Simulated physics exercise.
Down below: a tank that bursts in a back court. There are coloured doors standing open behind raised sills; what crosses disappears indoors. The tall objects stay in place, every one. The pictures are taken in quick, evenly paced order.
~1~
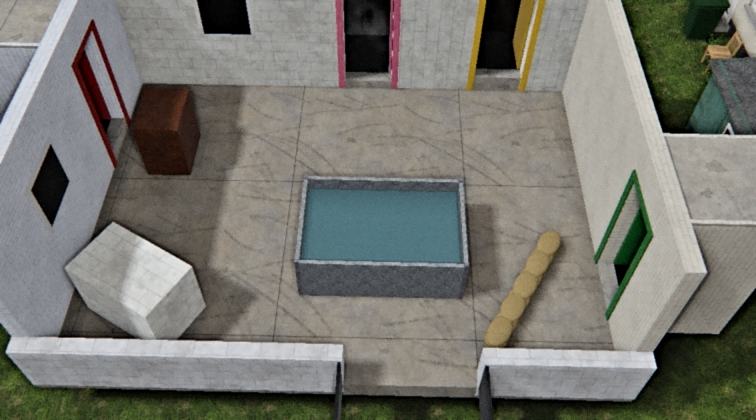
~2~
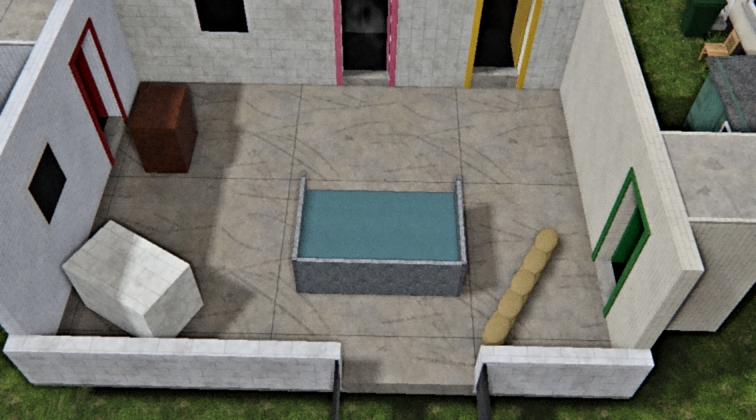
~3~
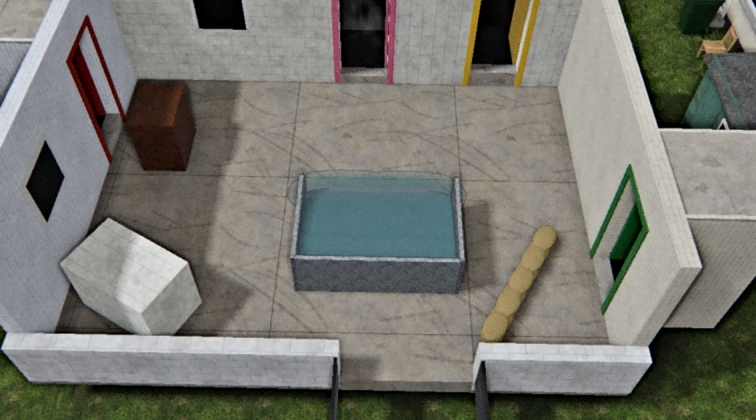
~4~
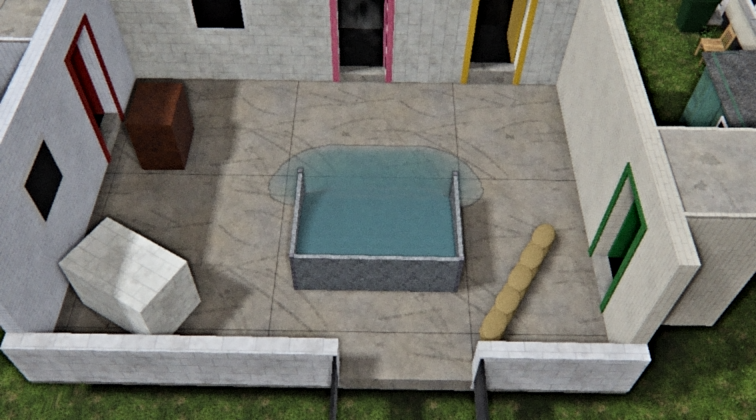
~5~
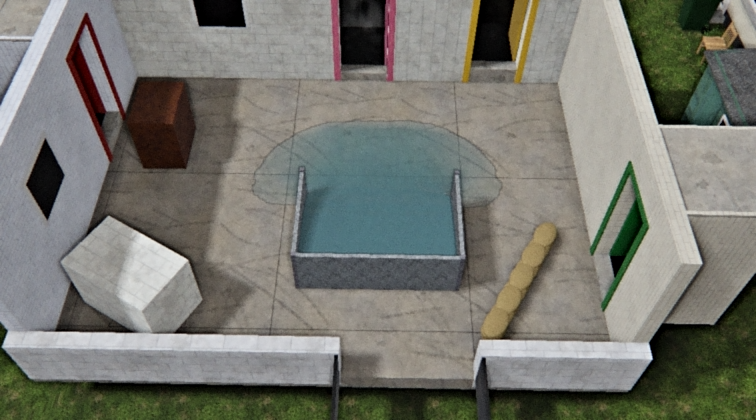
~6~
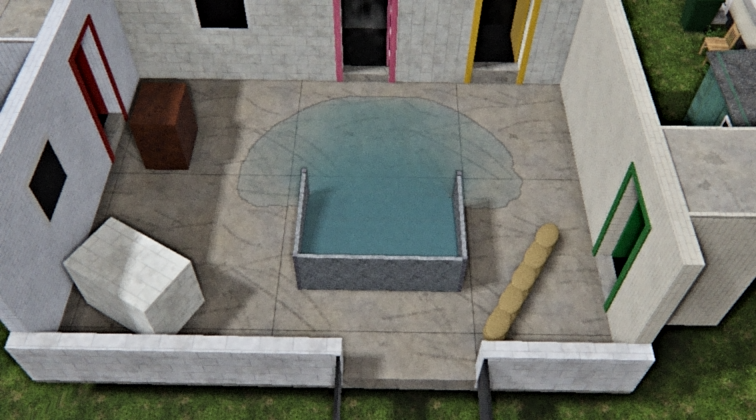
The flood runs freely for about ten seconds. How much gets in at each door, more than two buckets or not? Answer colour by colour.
The yellow door gets two buckets or less; the pink door gets more than two; the red door gets two buckets or less; the green door gets two buckets or less.
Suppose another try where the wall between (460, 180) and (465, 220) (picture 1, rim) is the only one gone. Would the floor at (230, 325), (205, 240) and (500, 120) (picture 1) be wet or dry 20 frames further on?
Following the listed order, the three come out not reached, not reached and reached by the spill.
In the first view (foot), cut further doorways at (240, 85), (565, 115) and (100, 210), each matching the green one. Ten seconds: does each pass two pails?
In order: Tops the limit, tops the limit, stays within it.
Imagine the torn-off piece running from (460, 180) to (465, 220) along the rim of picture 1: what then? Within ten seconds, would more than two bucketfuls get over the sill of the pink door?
The pink door falls short.
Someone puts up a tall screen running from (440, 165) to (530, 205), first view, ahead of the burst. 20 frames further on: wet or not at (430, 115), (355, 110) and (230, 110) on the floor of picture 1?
In order: Soaked, soaked, soaked.
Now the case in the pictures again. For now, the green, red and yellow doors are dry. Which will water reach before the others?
That would be the yellow one, ahead of the rest.
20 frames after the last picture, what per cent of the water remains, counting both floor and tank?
That comes to around 92 in a hundred.
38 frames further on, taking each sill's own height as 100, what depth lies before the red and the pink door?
Estimate, in order: 50 and 30 percent.
A moment on, water covers 35 % of the floor; the yellow door wet at the sill, nothing in, the pink door far over two buckets in, the red door not reached, the green door not reached.
Next, water covers 40 % of the floor; the yellow door wet at the sill, nothing in, the pink door far over two buckets in, the red door not reached, the green door not reached.
Then, water covers 50 % of the floor; the yellow door wet at the sill, nothing in, the pink door far over two buckets in, the red door wet at the sill, nothing in, the green door not reached.
Later, water covers 80 % of the floor; the yellow door wet at the sill, nothing in, the pink door far over two buckets in, the red door wet at the sill, nothing in, the green door under two buckets in.
In the end, water covers 95 % of the floor; the yellow door wet at the sill, nothing in, the pink door far over two buckets in, the red door wet at the sill, nothing in, the green door under two buckets in.
